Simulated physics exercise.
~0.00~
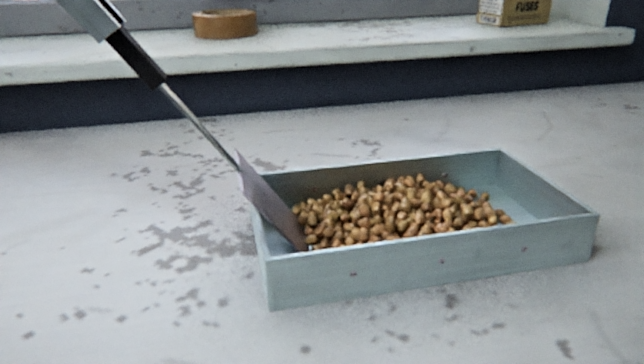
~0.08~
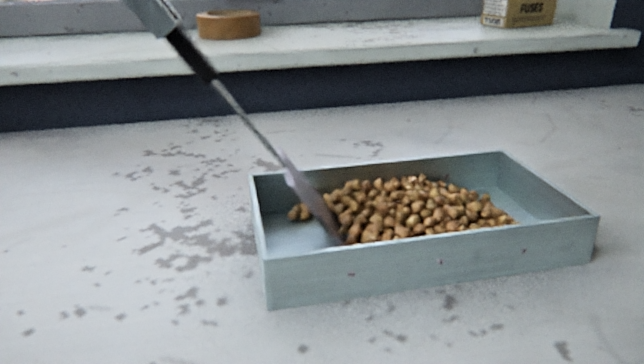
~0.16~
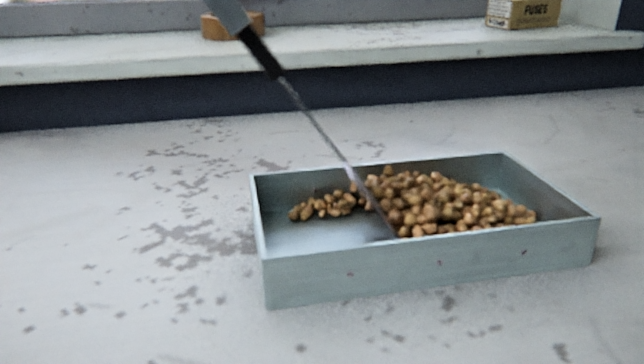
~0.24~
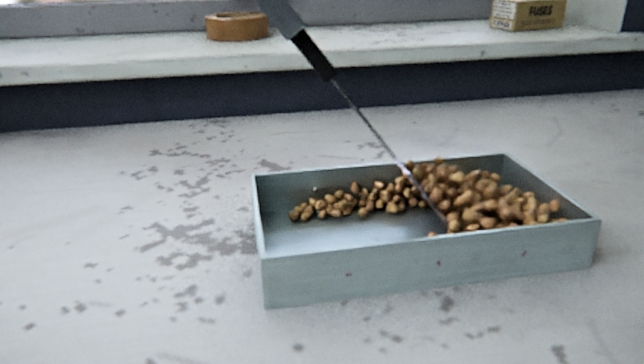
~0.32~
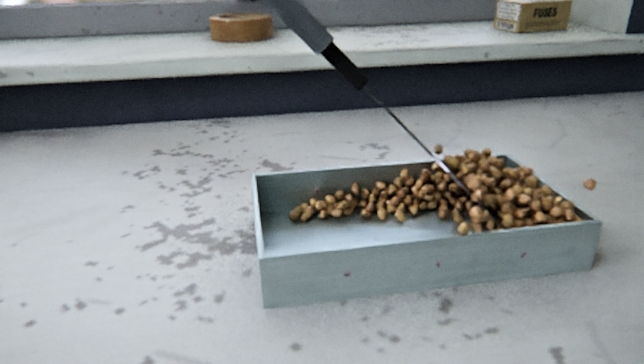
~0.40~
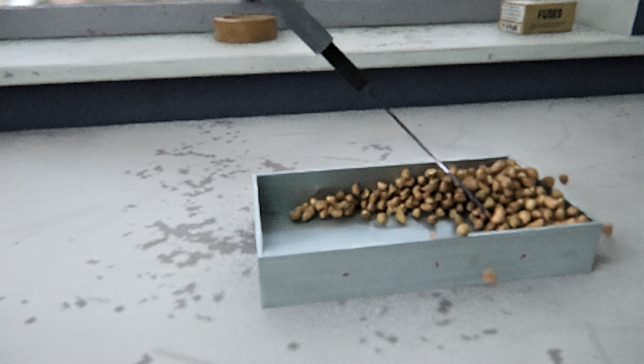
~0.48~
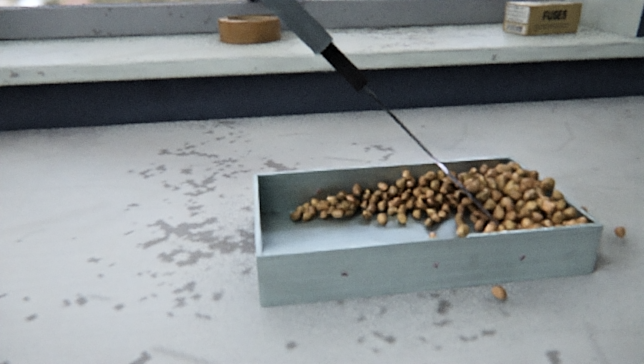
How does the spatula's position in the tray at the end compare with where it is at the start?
It starts at the left end of the tray and ends well over to the right, resting among the beans heaped towards the right end.
